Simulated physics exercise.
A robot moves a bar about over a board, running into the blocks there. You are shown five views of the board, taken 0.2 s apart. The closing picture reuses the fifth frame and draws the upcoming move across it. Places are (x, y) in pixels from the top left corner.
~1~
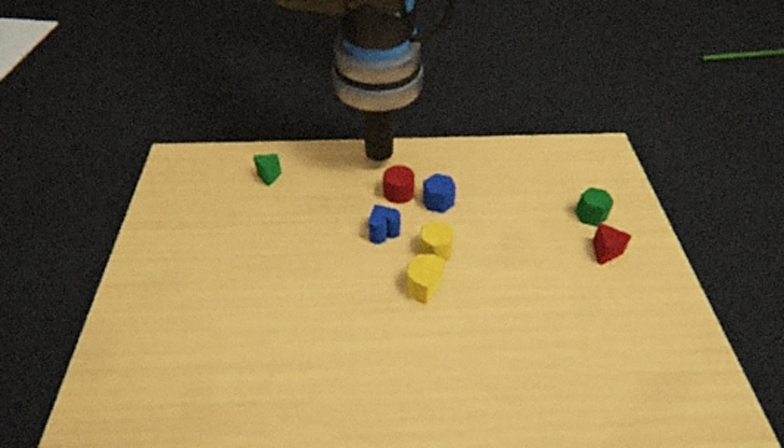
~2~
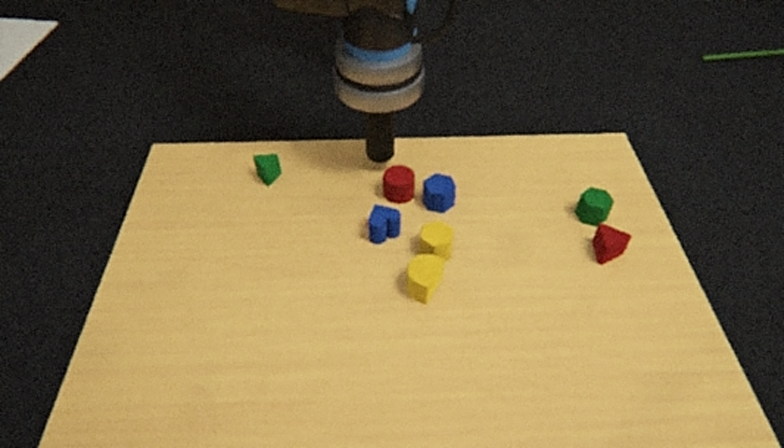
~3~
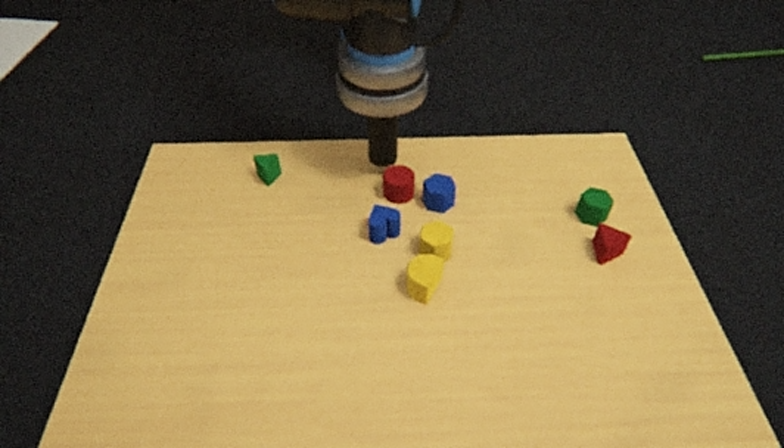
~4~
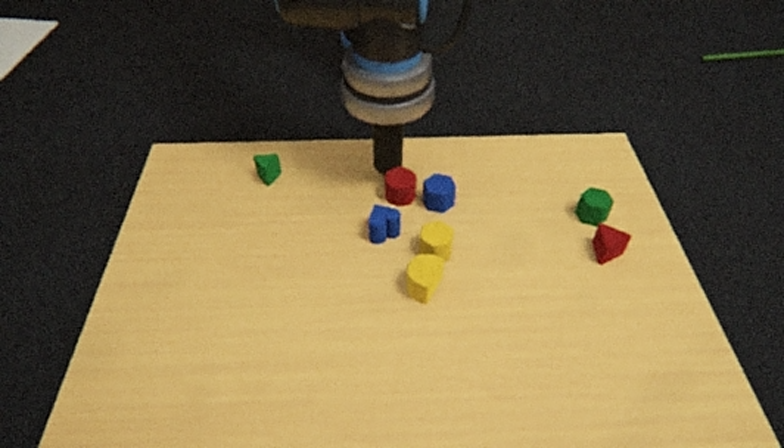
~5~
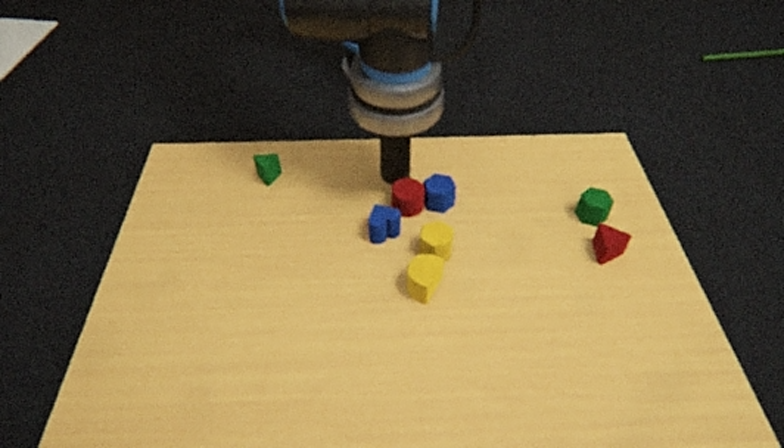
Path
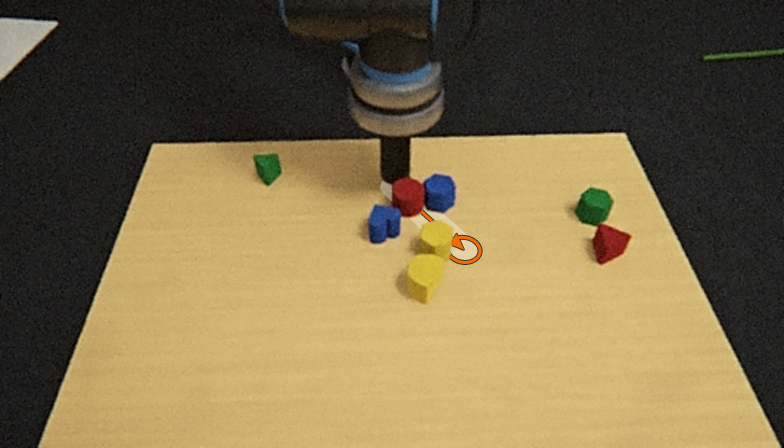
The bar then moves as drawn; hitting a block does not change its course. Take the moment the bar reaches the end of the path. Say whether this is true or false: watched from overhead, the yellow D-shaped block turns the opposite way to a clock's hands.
False.
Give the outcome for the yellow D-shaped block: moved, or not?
If the bar follows that path, the yellow D-shaped block ends up shifted.
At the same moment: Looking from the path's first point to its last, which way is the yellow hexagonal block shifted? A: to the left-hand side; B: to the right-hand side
(B)
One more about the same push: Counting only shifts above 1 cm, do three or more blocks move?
Yes, it checks out.
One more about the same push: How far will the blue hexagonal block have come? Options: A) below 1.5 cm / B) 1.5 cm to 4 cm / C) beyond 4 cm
That would be B.
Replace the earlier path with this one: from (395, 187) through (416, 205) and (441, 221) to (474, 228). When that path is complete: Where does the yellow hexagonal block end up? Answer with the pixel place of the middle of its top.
It comes to (446, 256).
The line goes from (395, 187) to (464, 250).
What follows on the original path. One third of the way, bar at (417, 195); red round block at (424, 211); blue hexagonal block at (450, 187), turned 25° anticlockwise.
Two thirds of the way, bar at (440, 216); red round block at (444, 234); yellow D-shaped block at (424, 277), turned 40° clockwise; yellow hexagonal block at (452, 260); blue hexagonal block at (461, 192), turned 85° anticlockwise.
At the end, bar at (465, 238); red round block at (466, 258); yellow D-shaped block at (423, 282), turned 65° clockwise; yellow hexagonal block at (462, 286), turned 35° clockwise; blue hexagonal block at (461, 192), turned 85° anticlockwise.
